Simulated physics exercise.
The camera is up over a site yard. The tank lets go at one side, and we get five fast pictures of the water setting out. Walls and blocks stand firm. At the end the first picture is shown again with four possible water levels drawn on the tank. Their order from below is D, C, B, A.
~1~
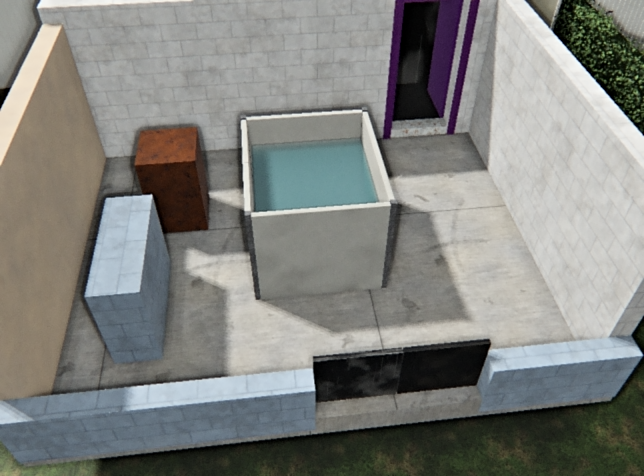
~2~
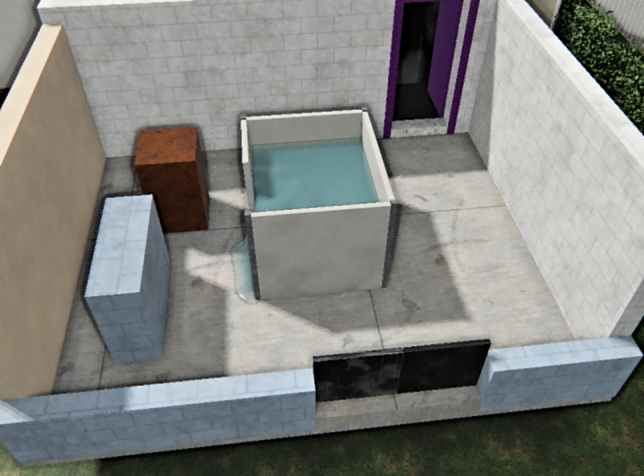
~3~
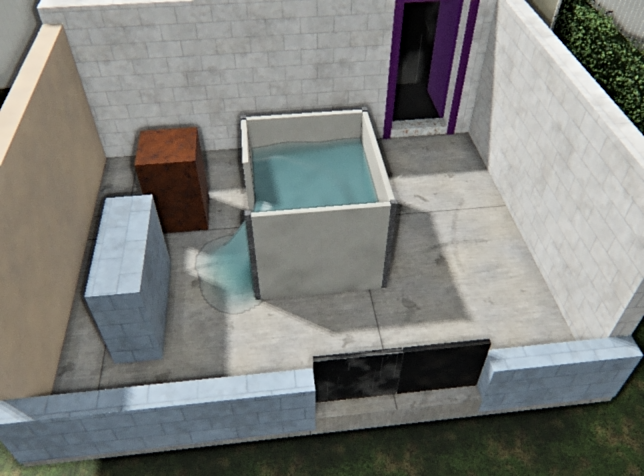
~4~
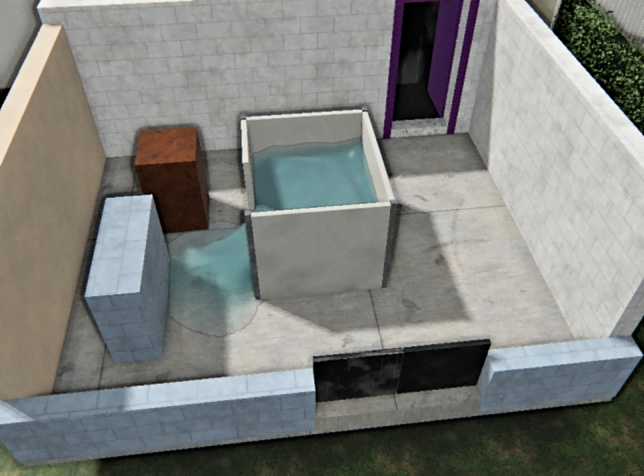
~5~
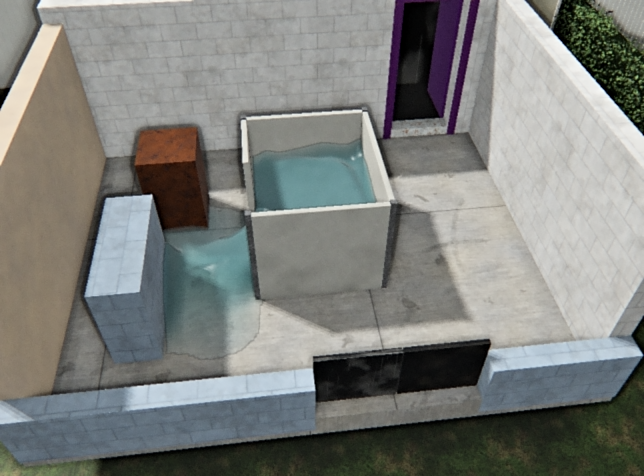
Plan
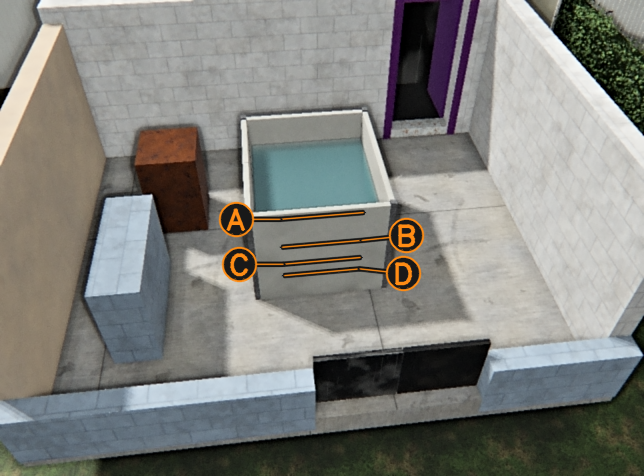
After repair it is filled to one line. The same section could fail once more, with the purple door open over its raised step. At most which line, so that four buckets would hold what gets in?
Take B.
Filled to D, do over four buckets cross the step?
No.
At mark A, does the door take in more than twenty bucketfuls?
No, it does not.
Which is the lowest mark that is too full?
That would be A.
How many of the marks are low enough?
Three.
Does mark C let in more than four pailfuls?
No, not at all.
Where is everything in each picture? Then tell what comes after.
Water in the tank at rest, its middle at (313, 183); foot of the purple doorway at (418, 136); shut gate at (401, 356).
Water covers 1 % of the ground and shows as far out as (249, 288).
Water covers 3 % of the ground and shows as far out as (205, 252).
Water covers 8 % of the ground and shows as far out as (187, 237).
Water covers 11 % of the ground and shows as far out as (174, 340).
On the marked copy, A at (322, 215); B at (322, 243); C at (322, 260); D at (322, 272); from the bottom up D, C, B, A.
For mark A, about 12 bucketfuls get in.
For mark B, a bucket or two gets in.
For mark C, nothing gets over.
For mark D, nothing gets over.
